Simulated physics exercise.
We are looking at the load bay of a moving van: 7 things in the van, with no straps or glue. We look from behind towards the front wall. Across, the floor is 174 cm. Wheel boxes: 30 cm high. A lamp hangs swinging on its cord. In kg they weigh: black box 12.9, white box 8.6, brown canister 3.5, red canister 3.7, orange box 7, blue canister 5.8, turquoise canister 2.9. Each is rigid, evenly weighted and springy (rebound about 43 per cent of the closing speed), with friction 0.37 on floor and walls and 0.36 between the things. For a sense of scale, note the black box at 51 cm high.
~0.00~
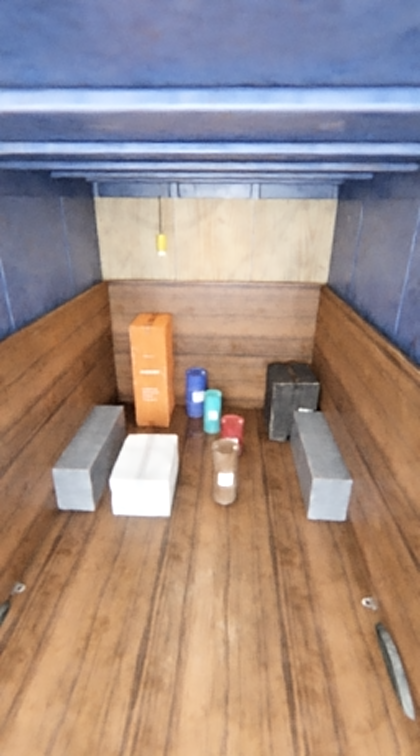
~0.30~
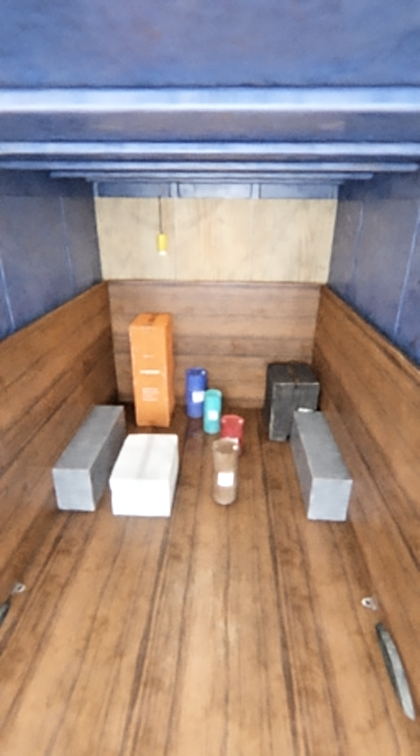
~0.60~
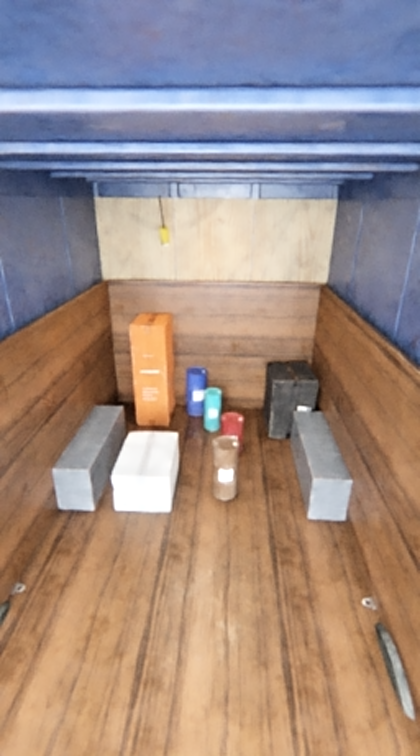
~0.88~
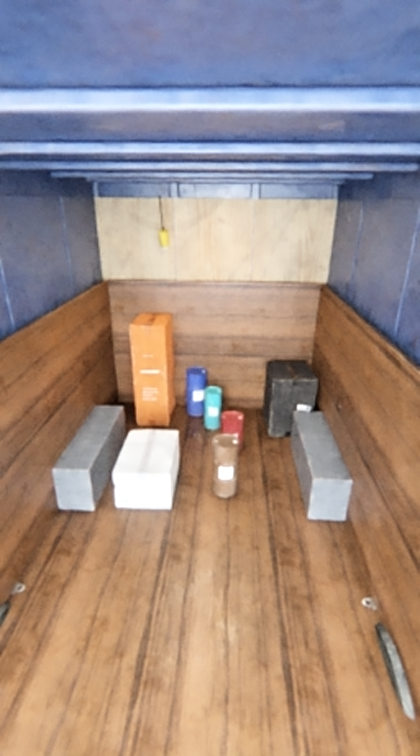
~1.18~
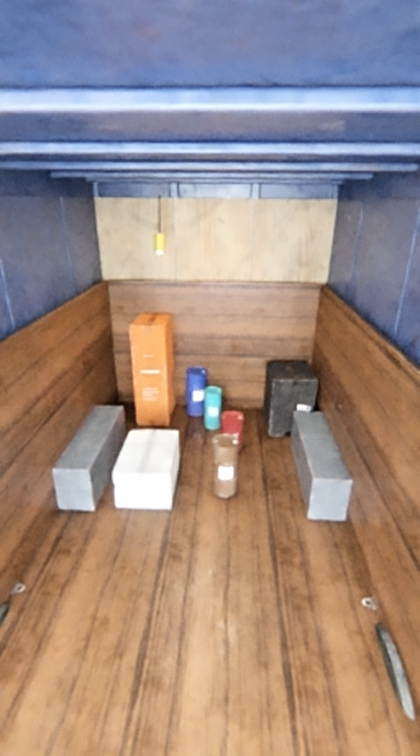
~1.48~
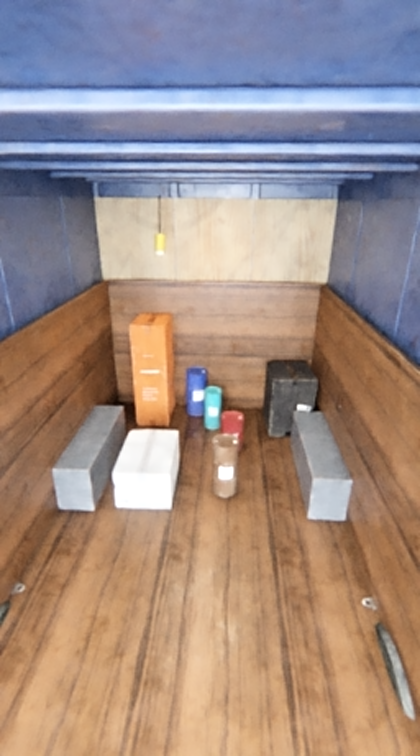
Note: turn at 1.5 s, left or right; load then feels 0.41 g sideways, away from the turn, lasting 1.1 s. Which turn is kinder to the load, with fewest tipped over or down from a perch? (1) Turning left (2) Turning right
2.
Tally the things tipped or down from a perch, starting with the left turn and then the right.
Steering left costs 3, steering right costs 0.
Turning left. Around 2.18 s, force 0.41 g right; black box shifted 7 cm near (293, 398); white box shifted 7 cm near (156, 467); orange box at 13° to upright.
Around 2.78 s, steady run; white box shifted 13 cm near (166, 467); black box shifted 8 cm near (293, 398); orange box at 61° to upright.
Around 3.28 s, steady run; white box shifted 13 cm near (166, 467); black box shifted 8 cm near (294, 398); orange box on its side.
Finally (4.1 s), on their side or leaning hard in the van, orange box, blue canister and turquoise canister; the other 4 still in place (within 15 cm). Final places as that camera would see them, black box near (294, 398), white box near (166, 467).
Turning right instead, nothing is lost, 0 of 7 in all.
